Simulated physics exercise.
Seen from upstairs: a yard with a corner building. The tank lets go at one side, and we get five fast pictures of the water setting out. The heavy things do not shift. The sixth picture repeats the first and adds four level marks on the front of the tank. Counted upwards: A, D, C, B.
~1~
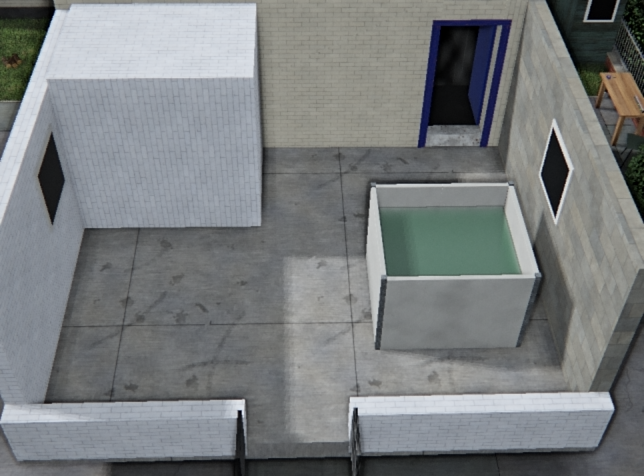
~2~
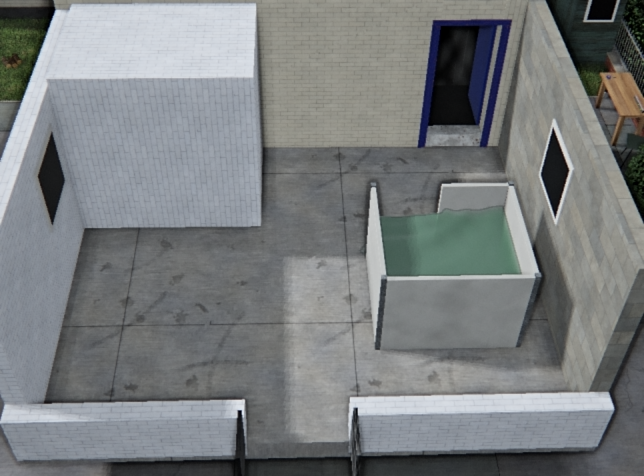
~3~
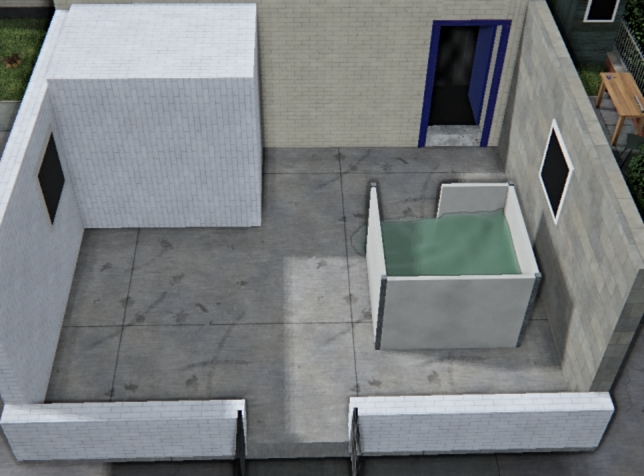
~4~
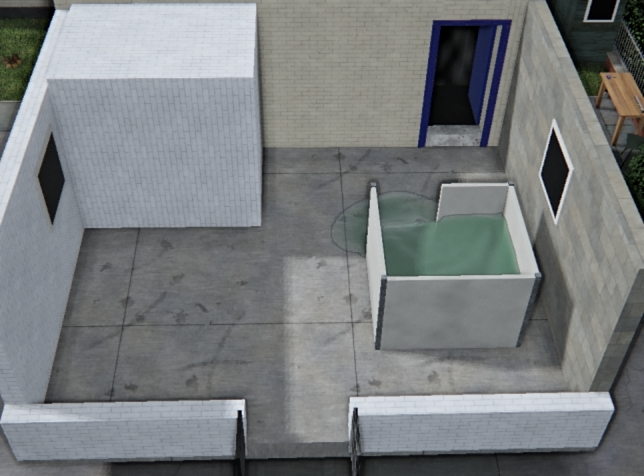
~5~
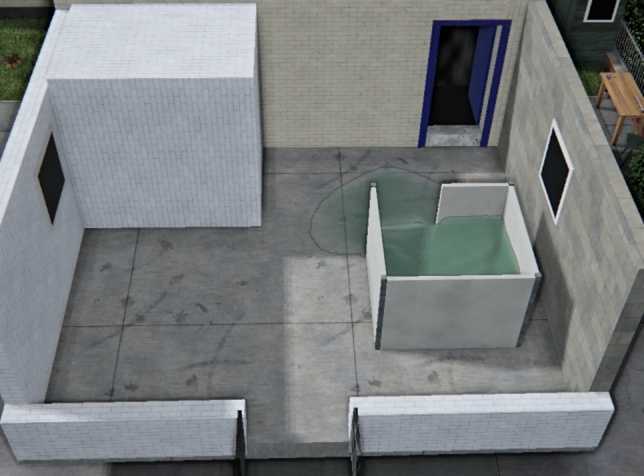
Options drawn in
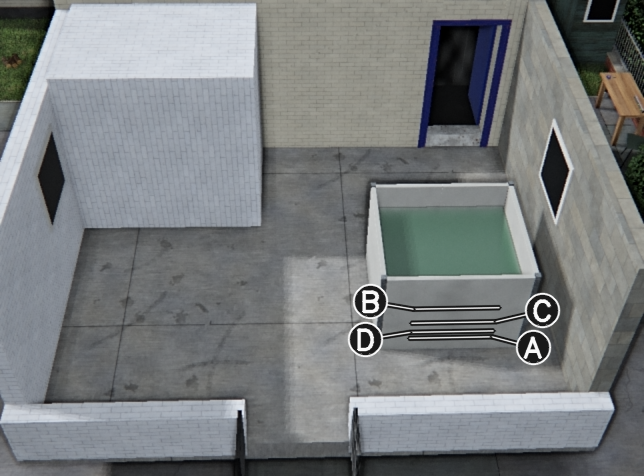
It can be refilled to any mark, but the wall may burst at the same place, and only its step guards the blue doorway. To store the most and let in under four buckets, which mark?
B is the one.
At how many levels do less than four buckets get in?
All of the four.
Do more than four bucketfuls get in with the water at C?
No, that is safe.
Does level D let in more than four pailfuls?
No.
On the marked copy, A at (450, 337); B at (456, 308); C at (453, 322); D at (451, 331); from the bottom up A, D, C, B.
If A is chosen, nothing gets over.
If B is chosen, a bucket or two gets in.
If C is chosen, nothing gets over.
If D is chosen, nothing gets over.
